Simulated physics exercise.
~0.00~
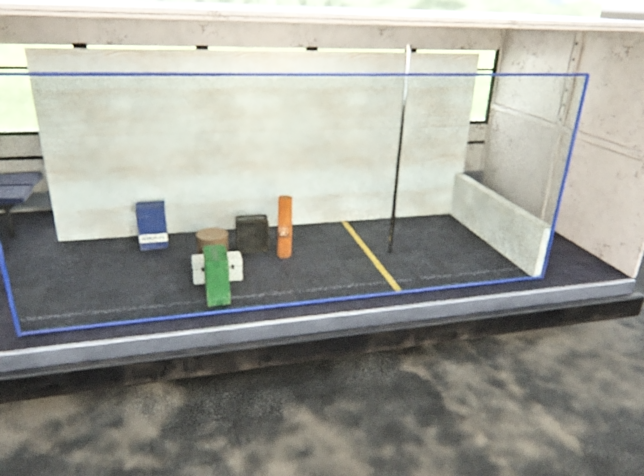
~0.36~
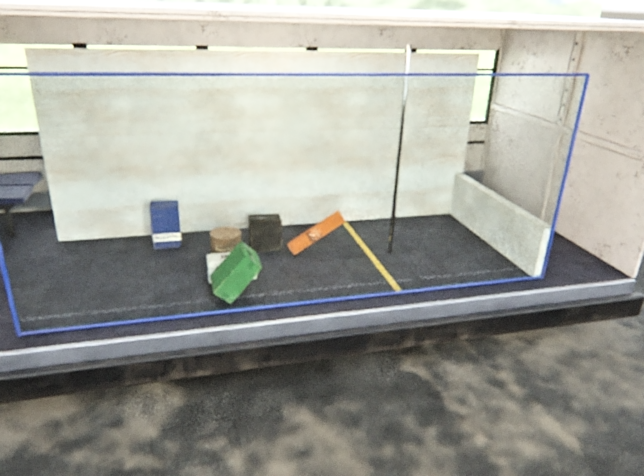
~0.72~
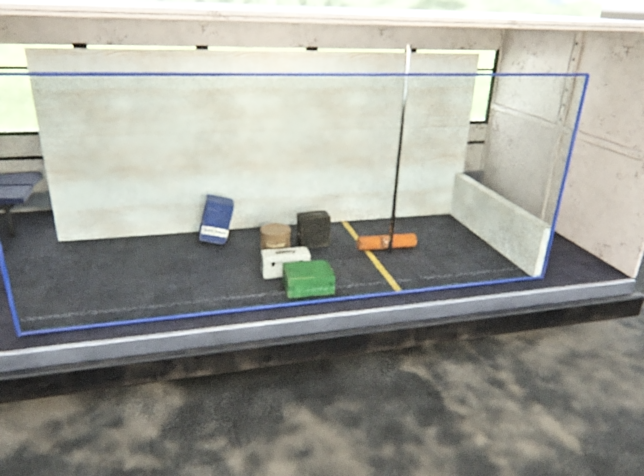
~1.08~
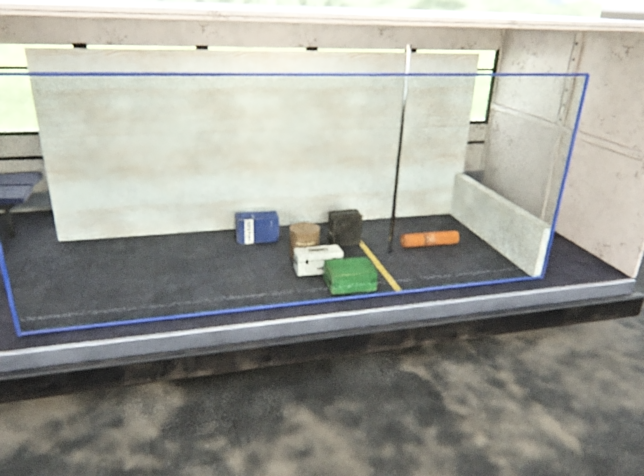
The clip opens on a bay with a pale back wall, an upright pole and a yellow floor line, where a blue pack, brown bucket, white toolbox, green pack, black carton and orange roll stand to the left of the line. The loose things begin shifting right, and the orange roll and green pack tip over. The roll lands on its side across the line, while the green pack lies flat and the blue pack leans. Everything slides farther right, and the blue pack topples too. Finally, the roll lies beyond the line, with the others short of it.
